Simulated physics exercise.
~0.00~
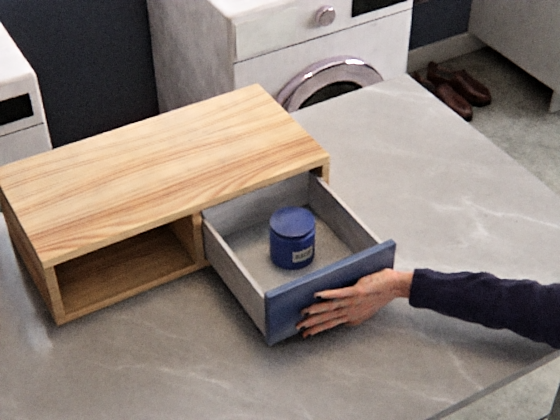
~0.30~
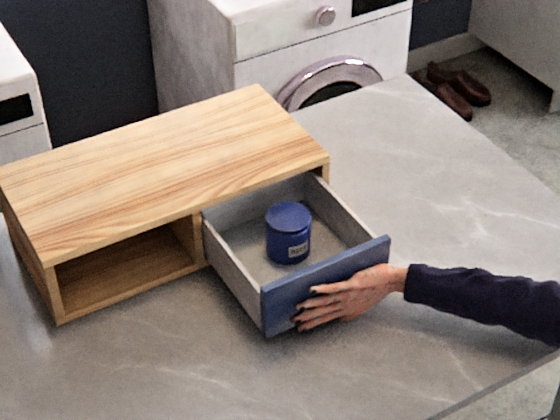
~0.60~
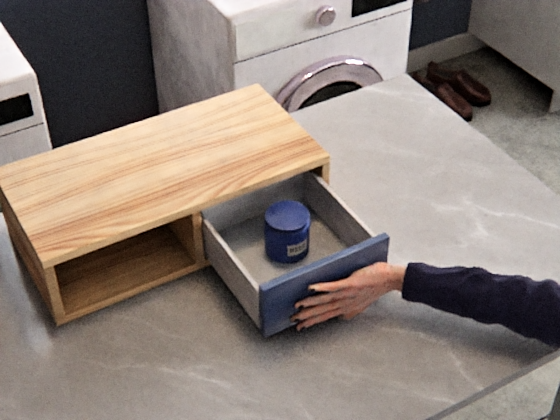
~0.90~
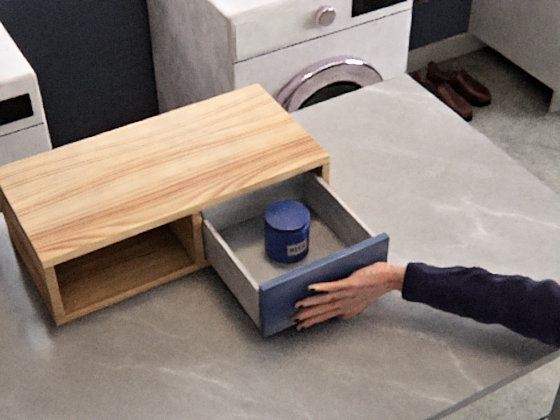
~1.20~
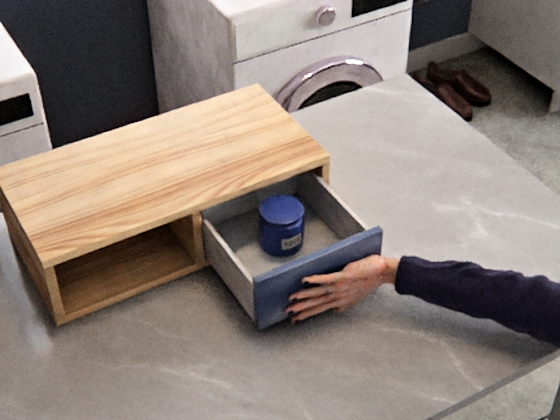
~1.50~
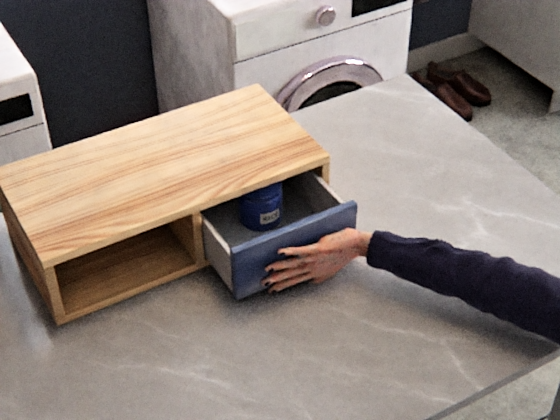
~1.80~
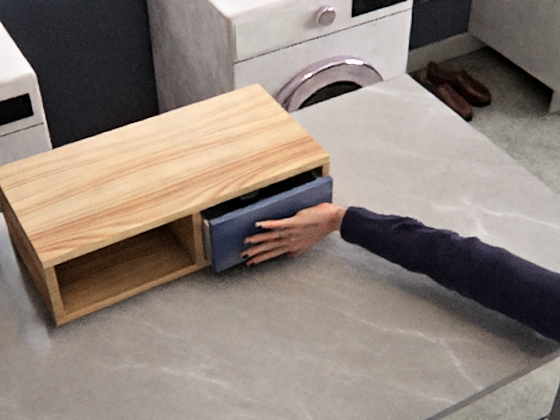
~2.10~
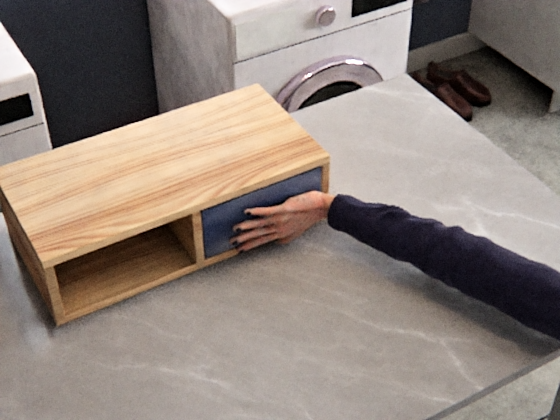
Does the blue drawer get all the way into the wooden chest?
Yes, the hand pushes the drawer in until its front sits flush with the wooden chest.
